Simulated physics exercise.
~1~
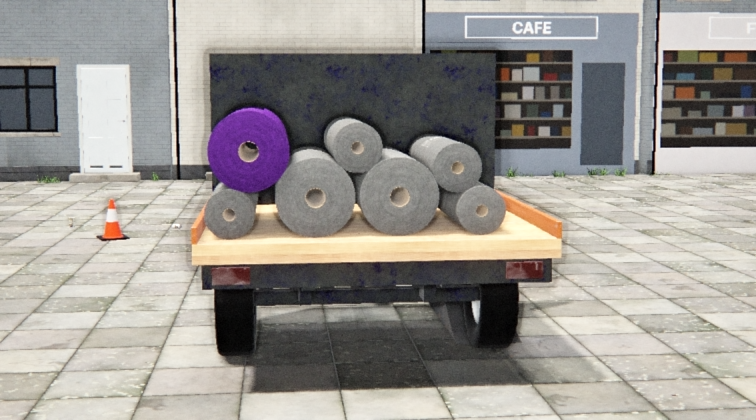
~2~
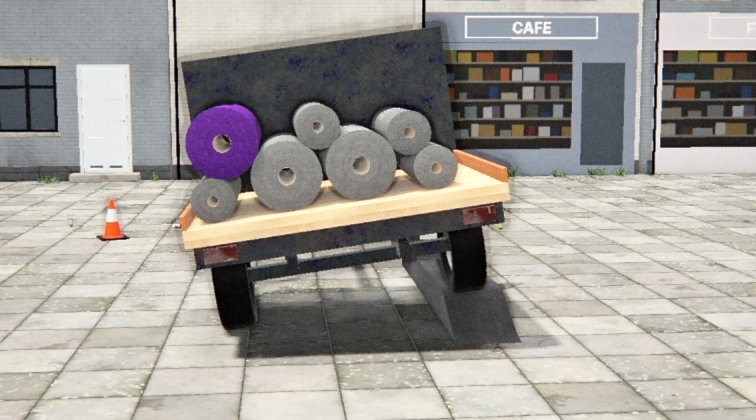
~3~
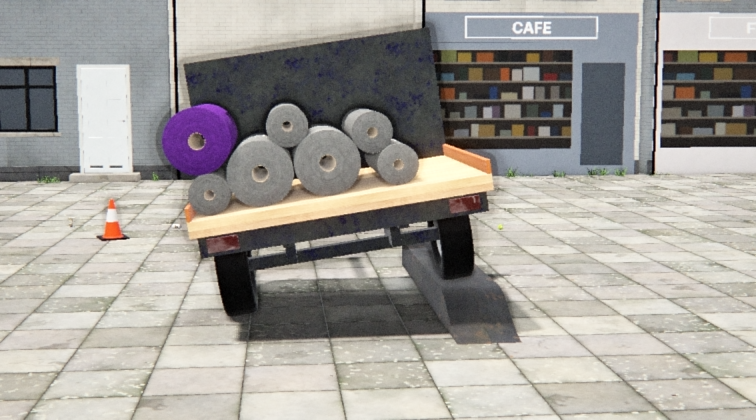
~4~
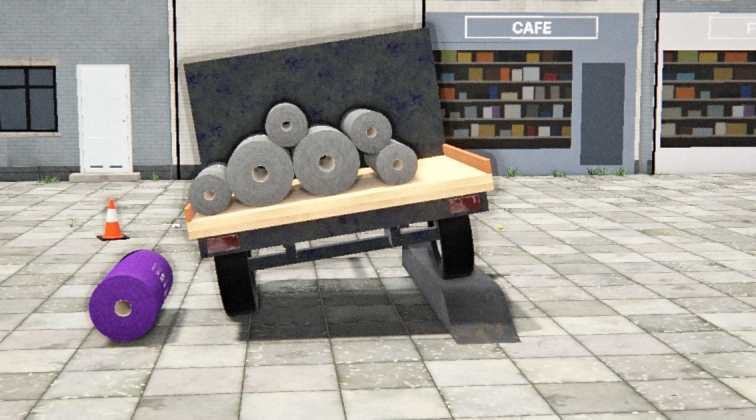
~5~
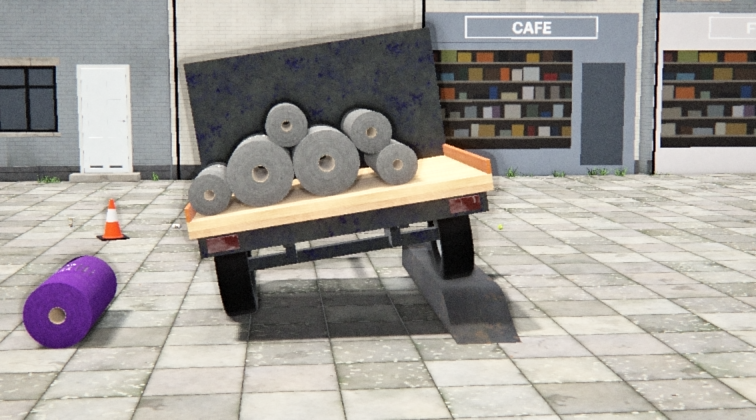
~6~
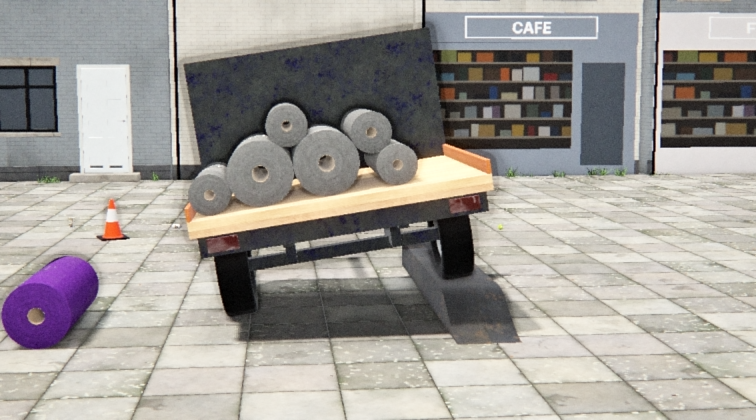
Flatbed trailer tilting left with one wheel on a ramp, its purple roll dropping off the left side and rolling across paving.
